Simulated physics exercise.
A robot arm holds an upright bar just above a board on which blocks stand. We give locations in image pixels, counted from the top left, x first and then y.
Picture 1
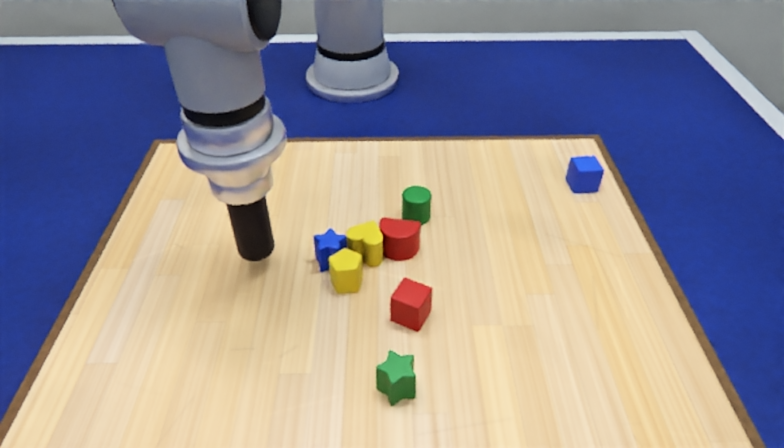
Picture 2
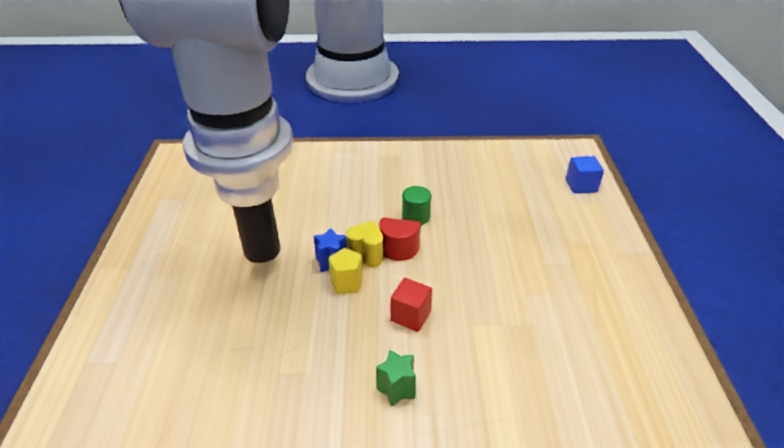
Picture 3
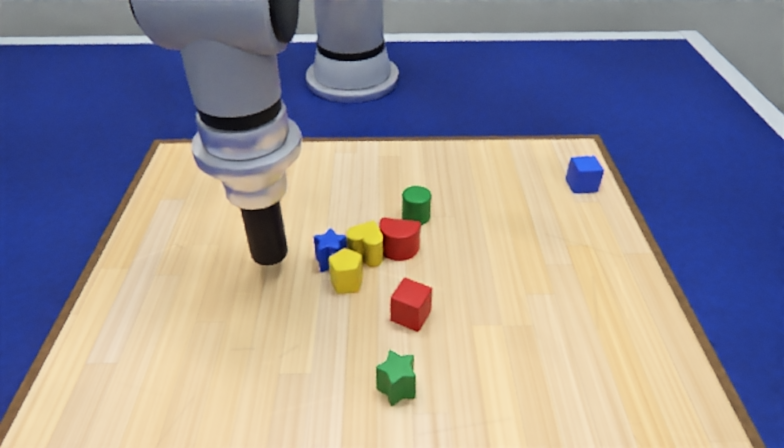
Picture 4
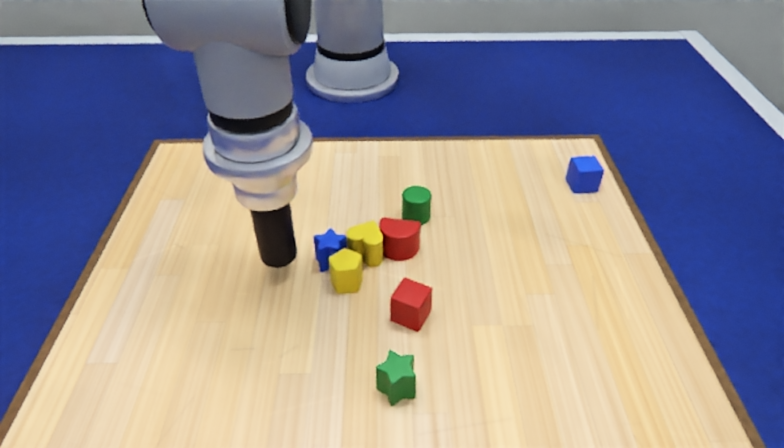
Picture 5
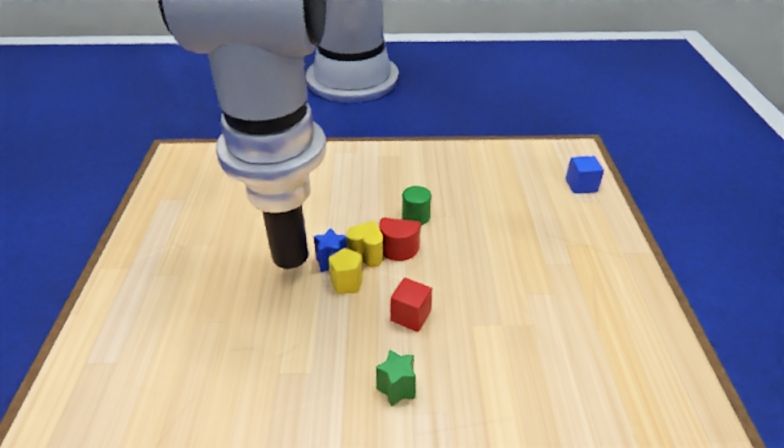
The clip shows a robot arm holding a dark upright bar over a wooden board scattered with small colored blocks. The arm moves the bar a short way right, bringing it close to the blue star, while the blocks stay still.
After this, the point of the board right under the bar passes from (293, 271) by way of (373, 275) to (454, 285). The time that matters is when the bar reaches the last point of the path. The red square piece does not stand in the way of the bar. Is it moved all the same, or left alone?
That block slides.
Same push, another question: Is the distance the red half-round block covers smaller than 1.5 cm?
Going by the path, yes.
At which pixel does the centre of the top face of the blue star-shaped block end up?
Near (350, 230).
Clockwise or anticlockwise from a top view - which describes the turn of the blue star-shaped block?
It spins against the clock.
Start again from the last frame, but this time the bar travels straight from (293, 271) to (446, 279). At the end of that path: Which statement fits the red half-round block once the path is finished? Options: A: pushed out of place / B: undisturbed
Option A.
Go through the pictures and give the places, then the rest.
Lower end of the bar (257, 250), tops of blocks, blue star-shaped block (329, 239), yellow five-sided block (345, 259), yellow heart-shaped block (366, 232), red half-round block (399, 227), red square piece (412, 292), in the first frame.
Bar (263, 252), blocks as before, in the second frame.
Bar (270, 254), blocks as before, in the third frame.
Bar (279, 256), blocks as before, in the fourth frame.
Bar (291, 257), blue star-shaped block (329, 239), yellow five-sided block (345, 259), yellow heart-shaped block (366, 232), red half-round block (399, 227), red square piece (412, 292), in the fifth frame.
On the path given first. One third of the way, bar (345, 260); blue star-shaped block (349, 229), turned 65° anticlockwise; yellow five-sided block (370, 266); yellow heart-shaped block (375, 222), turned 35° clockwise; red half-round block (409, 225).
Two thirds of the way, bar (400, 264); blue star-shaped block (350, 230), turned 80° anticlockwise; yellow five-sided block (405, 279), turned 35° clockwise; yellow heart-shaped block (374, 221), turned 40° clockwise; red half-round block (409, 225); red square piece (422, 302), turned 15° clockwise.
At the end, bar (455, 271); blue star-shaped block (350, 230), turned 80° anticlockwise; yellow five-sided block (410, 282), turned 45° clockwise; yellow heart-shaped block (374, 221), turned 40° clockwise; red half-round block (409, 225); red square piece (424, 305), turned 25° clockwise.
